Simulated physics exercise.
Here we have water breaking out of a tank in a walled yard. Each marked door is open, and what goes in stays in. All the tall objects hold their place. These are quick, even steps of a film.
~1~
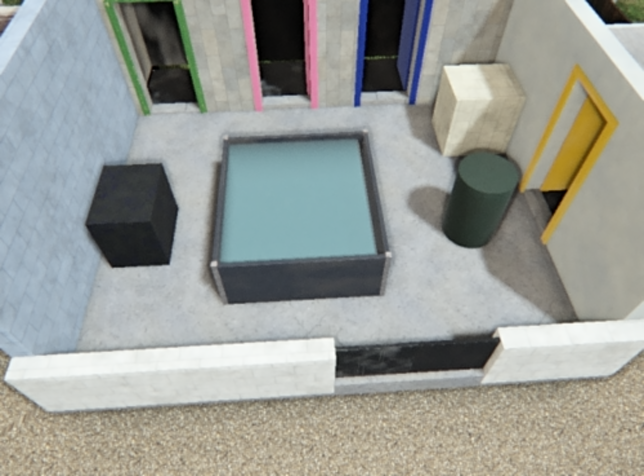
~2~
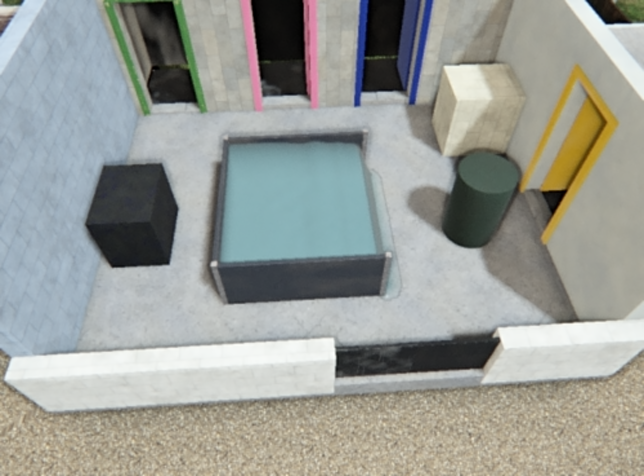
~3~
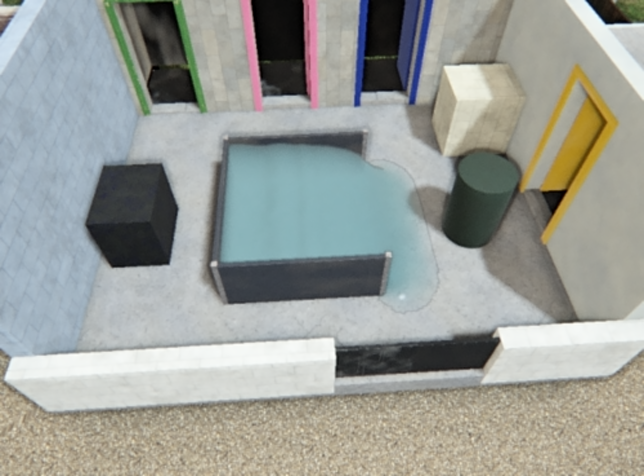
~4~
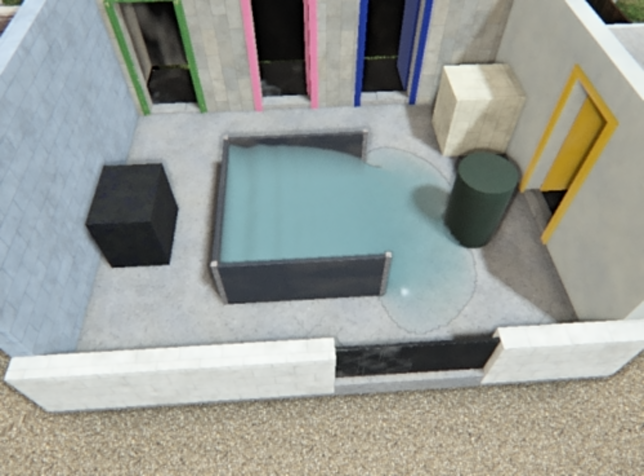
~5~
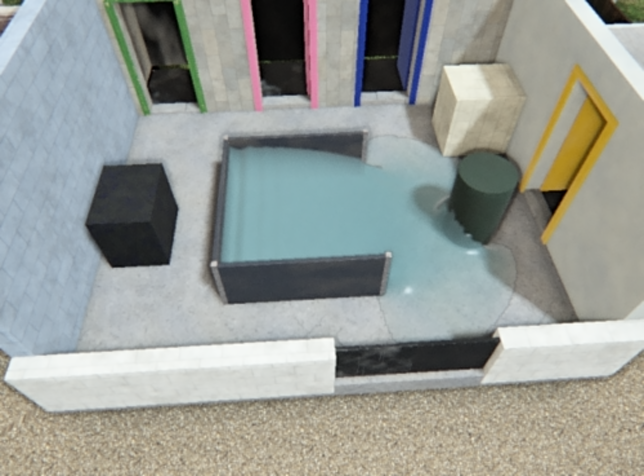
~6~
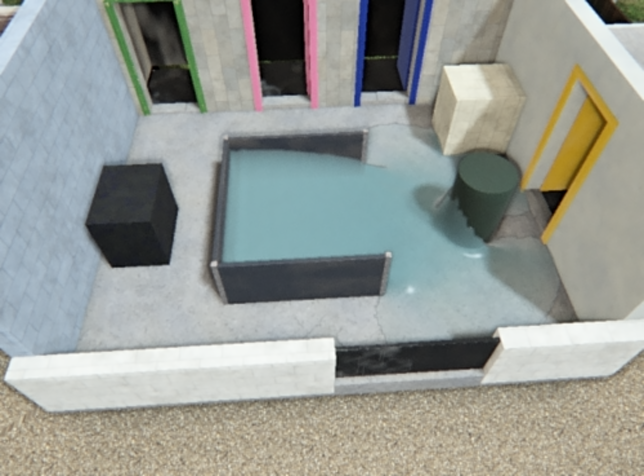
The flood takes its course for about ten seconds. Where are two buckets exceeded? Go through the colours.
One by one: The yellow door takes more than that; the blue door takes more than that; the pink door stays under that; the green door takes more than that.
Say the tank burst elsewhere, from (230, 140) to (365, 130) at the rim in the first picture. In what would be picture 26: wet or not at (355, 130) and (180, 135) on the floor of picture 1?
In turn: Wet, under water.
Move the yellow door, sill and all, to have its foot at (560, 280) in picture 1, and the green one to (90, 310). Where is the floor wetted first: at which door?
I say the one in yellow.
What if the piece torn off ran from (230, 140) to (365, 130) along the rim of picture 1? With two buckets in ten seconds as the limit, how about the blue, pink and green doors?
Then: Blue door is over, pink door goes over, green door takes more.
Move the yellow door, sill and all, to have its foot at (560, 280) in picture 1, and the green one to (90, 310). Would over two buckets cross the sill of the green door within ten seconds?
One by one: Green floods.
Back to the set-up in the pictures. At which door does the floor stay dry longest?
It is the green-painted one.
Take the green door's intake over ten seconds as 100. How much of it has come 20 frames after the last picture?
Near 0 in a hundred.
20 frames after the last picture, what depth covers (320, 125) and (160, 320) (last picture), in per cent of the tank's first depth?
About 4 and 2 per cent.
A moment on, water covers 35 % of the floor; the yellow door over two buckets in, the blue door wet at the sill, nothing in, the pink door not reached, the green door not reached.
Next, water covers 40 % of the floor; the yellow door far over two buckets in, the blue door under two buckets in, the pink door not reached, the green door not reached.
Then, water covers 65 % of the floor; the yellow door far over two buckets in, the blue door over two buckets in, the pink door wet at the sill, nothing in, the green door not reached.
Later, water covers 95 % of the floor; the yellow door far over two buckets in, the blue door far over two buckets in, the pink door wet at the sill, nothing in, the green door wet at the sill, nothing in.
In the end, water covers 95 % of the floor; the yellow door far over two buckets in, the blue door far over two buckets in, the pink door wet at the sill, nothing in, the green door over two buckets in.
